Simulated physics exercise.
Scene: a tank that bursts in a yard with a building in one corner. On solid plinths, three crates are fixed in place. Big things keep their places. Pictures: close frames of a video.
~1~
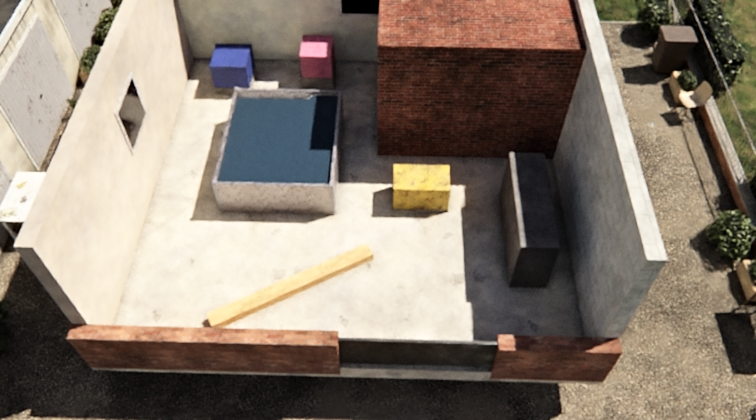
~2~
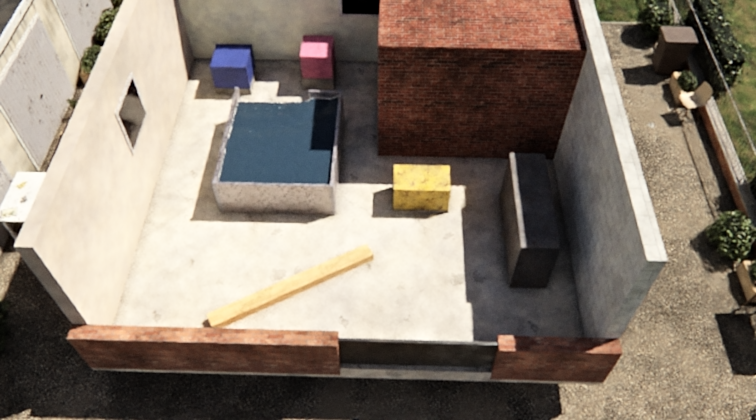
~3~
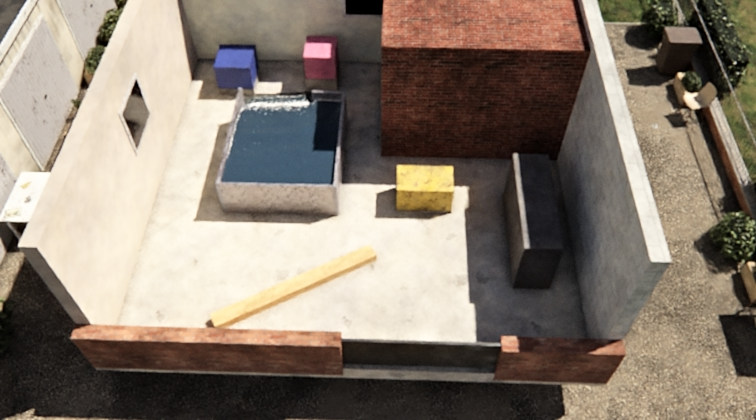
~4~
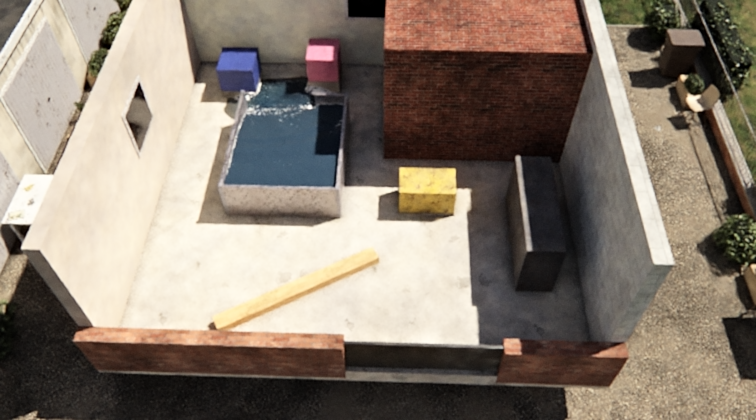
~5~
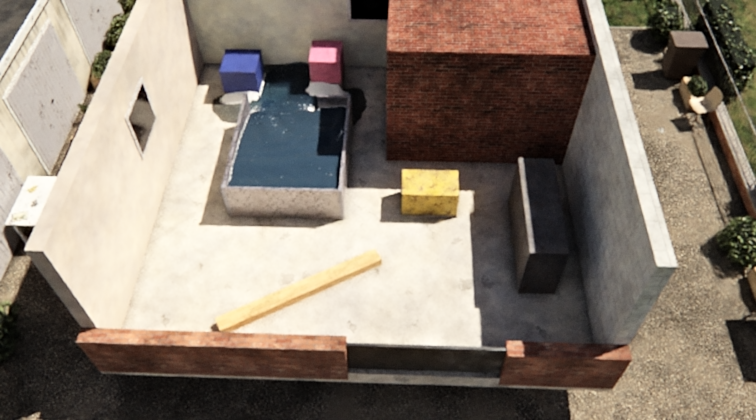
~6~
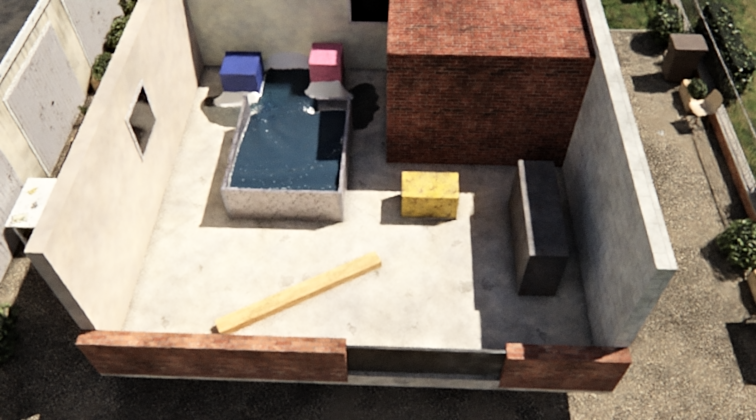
A square tank of dark blue water stands left of centre in a pale, walled yard, seen from high above, with a red brick building filling the back right corner. Blue and pink blocks sit behind it, a yellow block and dark cabinet-like box to the right, a yellow beam in front. The tank's far side opens and water pours out, spreading between the back blocks, as the view shifts very slightly.
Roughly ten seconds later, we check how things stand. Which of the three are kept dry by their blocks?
The pink crate is hit by the water; the yellow crate is hit by the water; the blue crate is hit by the water.
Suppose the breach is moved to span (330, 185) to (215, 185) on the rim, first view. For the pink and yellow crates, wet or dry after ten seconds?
My reading: Pink stays untouched, yellow gets drenched.
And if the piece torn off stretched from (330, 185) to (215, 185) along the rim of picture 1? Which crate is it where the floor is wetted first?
Answer: The crate marked yellow.
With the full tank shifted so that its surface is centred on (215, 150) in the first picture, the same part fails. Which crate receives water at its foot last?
The one in yellow.
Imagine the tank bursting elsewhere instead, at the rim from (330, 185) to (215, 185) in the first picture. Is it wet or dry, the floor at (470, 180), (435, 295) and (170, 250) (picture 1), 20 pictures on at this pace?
Point one: Not reached. Point two: Reached. Point three: Reached.
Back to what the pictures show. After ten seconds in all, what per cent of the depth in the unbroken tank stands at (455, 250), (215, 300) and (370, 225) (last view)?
2, 18 and 16 in a hundred, in turn.
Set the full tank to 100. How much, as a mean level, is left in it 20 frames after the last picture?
I'd say around 36 per cent.
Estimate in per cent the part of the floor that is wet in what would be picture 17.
My estimate is close to 25 per cent.
A moment on, water covers 20 % of the floor; the pink crate water round its plinth, the yellow crate not reached, the blue crate water round its plinth.
Next, water covers 25 % of the floor; the pink crate water round its plinth, the yellow crate not reached, the blue crate water round its plinth.
Then, water covers 45 % of the floor; the pink crate water round its plinth, the yellow crate water round its plinth, the blue crate water round its plinth.
Later, water covers 75 % of the floor; the pink crate water round its plinth, the yellow crate water round its plinth, the blue crate water round its plinth.
In the end, water covers 90 % of the floor; the pink crate was topped, the yellow crate was topped, the blue crate was topped.
